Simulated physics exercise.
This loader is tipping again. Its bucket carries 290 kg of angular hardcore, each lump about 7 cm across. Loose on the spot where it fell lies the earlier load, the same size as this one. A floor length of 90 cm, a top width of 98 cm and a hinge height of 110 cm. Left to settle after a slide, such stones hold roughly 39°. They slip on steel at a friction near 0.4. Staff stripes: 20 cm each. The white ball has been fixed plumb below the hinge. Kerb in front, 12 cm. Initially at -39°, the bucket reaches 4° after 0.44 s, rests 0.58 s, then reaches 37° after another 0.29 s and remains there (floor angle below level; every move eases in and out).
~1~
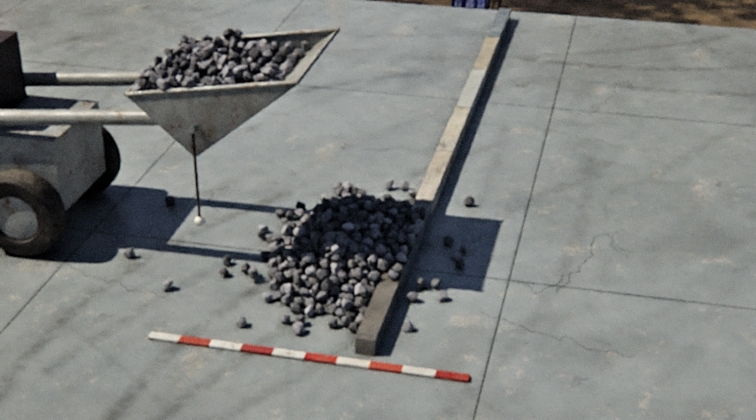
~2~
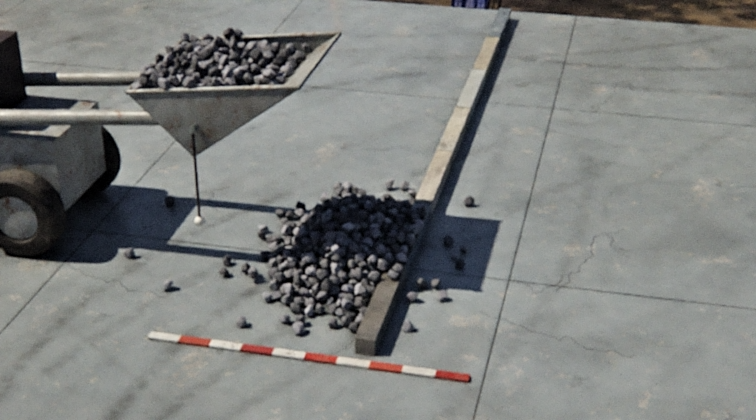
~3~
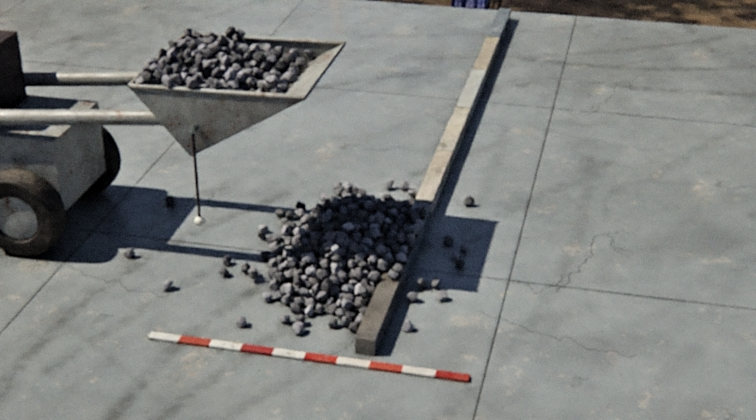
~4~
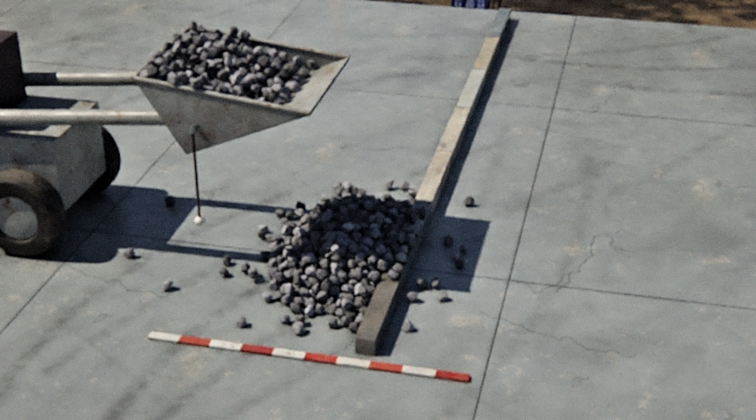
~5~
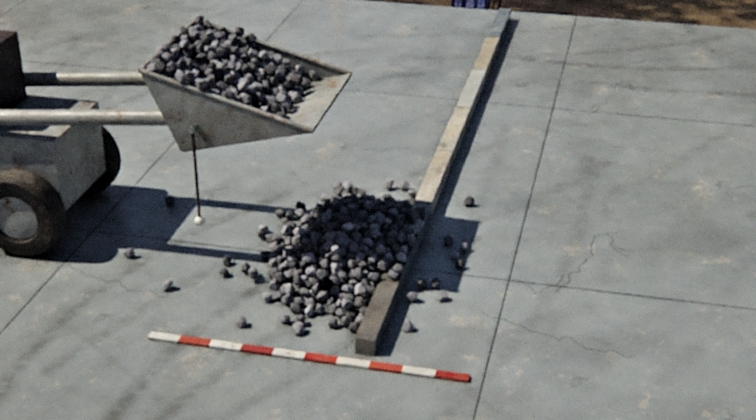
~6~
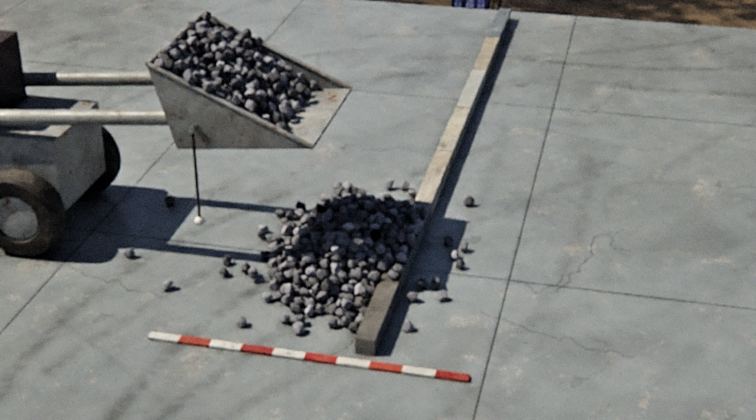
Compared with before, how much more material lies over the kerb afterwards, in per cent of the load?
Some 8 per cent of a load more.
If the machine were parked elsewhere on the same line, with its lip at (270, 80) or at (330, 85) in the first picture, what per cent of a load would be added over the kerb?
Roughly 0 per cent, then 30 per cent.
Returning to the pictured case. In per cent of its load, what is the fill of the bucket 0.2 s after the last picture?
About 100 percent.
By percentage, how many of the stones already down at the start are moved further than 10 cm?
Roughly 5 per cent of them.
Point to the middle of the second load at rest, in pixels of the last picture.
They come to rest centred about (343, 230).
Then, 0.1 s after the last picture the floor is at 3°; in per cent of one load, 100 in the bucket, 99 on this side of the kerb, 2 over the kerb; the foremost stones are at (449, 262).
Then, 0.2 s after the last picture the floor is at 4°; in per cent of one load, 100 in the bucket, 99 on this side of the kerb, 2 over the kerb; the foremost stones are at (449, 262).
Then, 1.5 s after the last picture the floor is at 37°; in per cent of one load, 40 in the bucket, 159 on this side of the kerb, 2 over the kerb; the foremost stones are at (449, 262).
Then, 4.0 s after the last picture the floor is at 37°; in per cent of one load, 0 in the bucket, 190 on this side of the kerb, 10 over the kerb; the foremost stones are at (483, 278). Net gain over the kerb, 8.
